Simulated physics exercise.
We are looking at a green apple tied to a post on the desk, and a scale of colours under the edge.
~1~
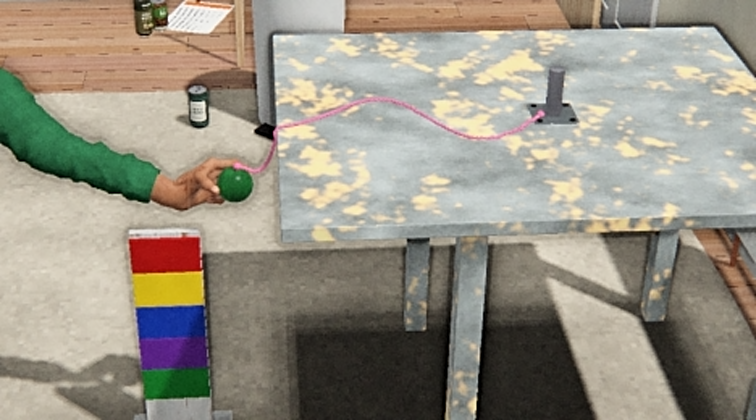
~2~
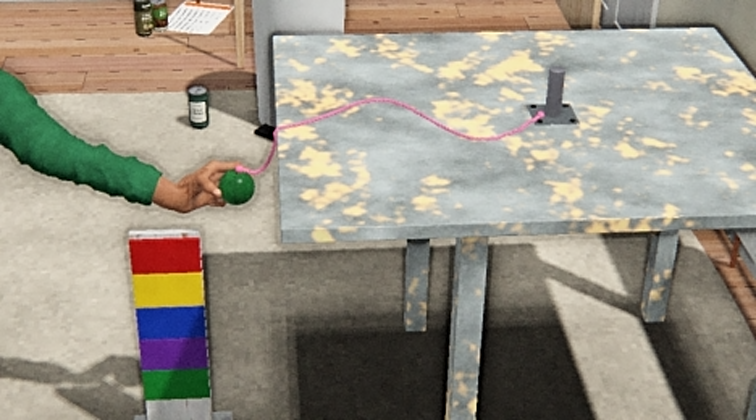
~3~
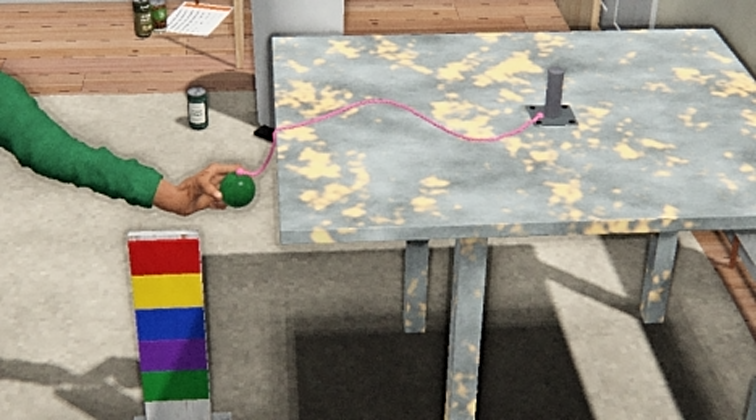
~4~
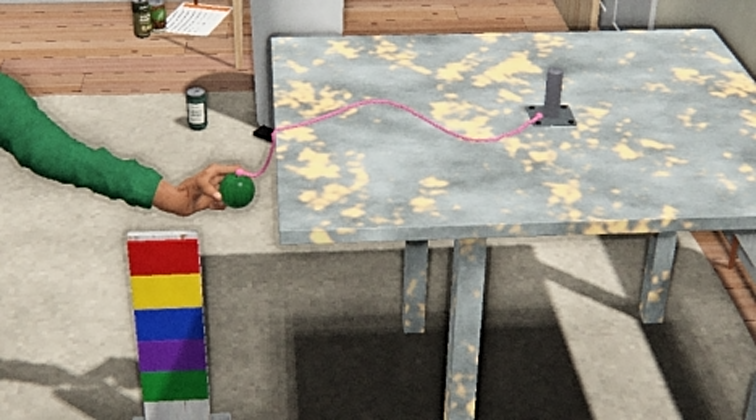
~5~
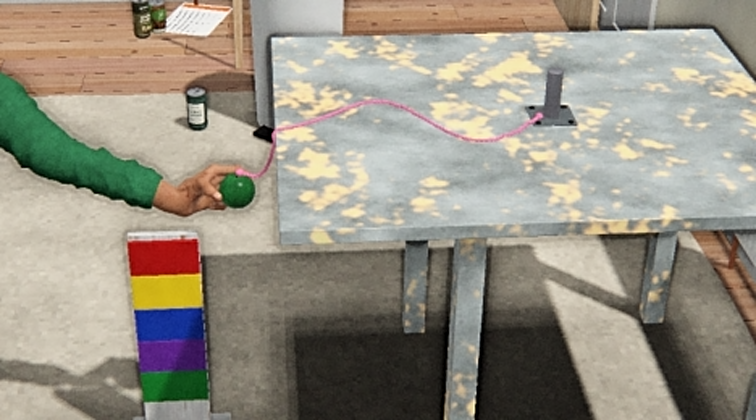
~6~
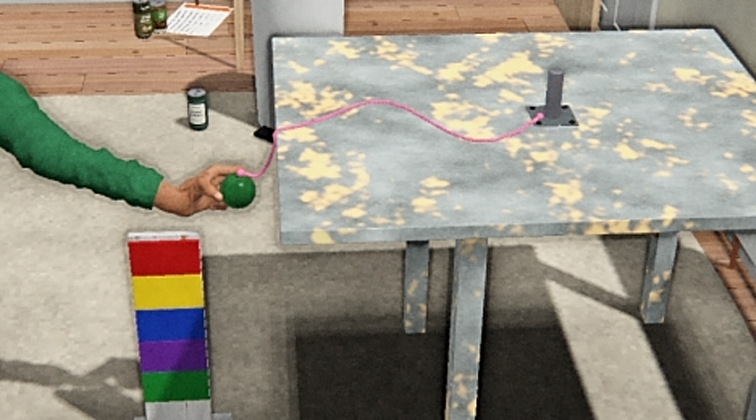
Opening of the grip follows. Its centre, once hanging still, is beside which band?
Beside the yellow band.
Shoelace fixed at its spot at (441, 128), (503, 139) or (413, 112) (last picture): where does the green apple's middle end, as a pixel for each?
In order of the tries: About (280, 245), about (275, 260), about (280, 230).
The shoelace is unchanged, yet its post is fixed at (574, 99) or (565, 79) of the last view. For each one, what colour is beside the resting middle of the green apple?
Try one - red; try two - red.
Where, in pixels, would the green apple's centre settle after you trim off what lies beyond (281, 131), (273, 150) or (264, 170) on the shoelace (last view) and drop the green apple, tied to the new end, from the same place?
The pixels come out at around (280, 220), (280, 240) and (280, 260), one per try.
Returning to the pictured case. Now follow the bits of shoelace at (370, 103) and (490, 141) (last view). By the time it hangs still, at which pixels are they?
About (310, 133), and the other about (462, 121).
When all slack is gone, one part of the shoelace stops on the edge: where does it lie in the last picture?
Roughly (339, 112).
Early on, apple near (291, 271); level with yellow.
Midway, apple near (272, 287); level with yellow.
Finally, apple near (277, 284); level with yellow. Its middle rests at the yellow band.
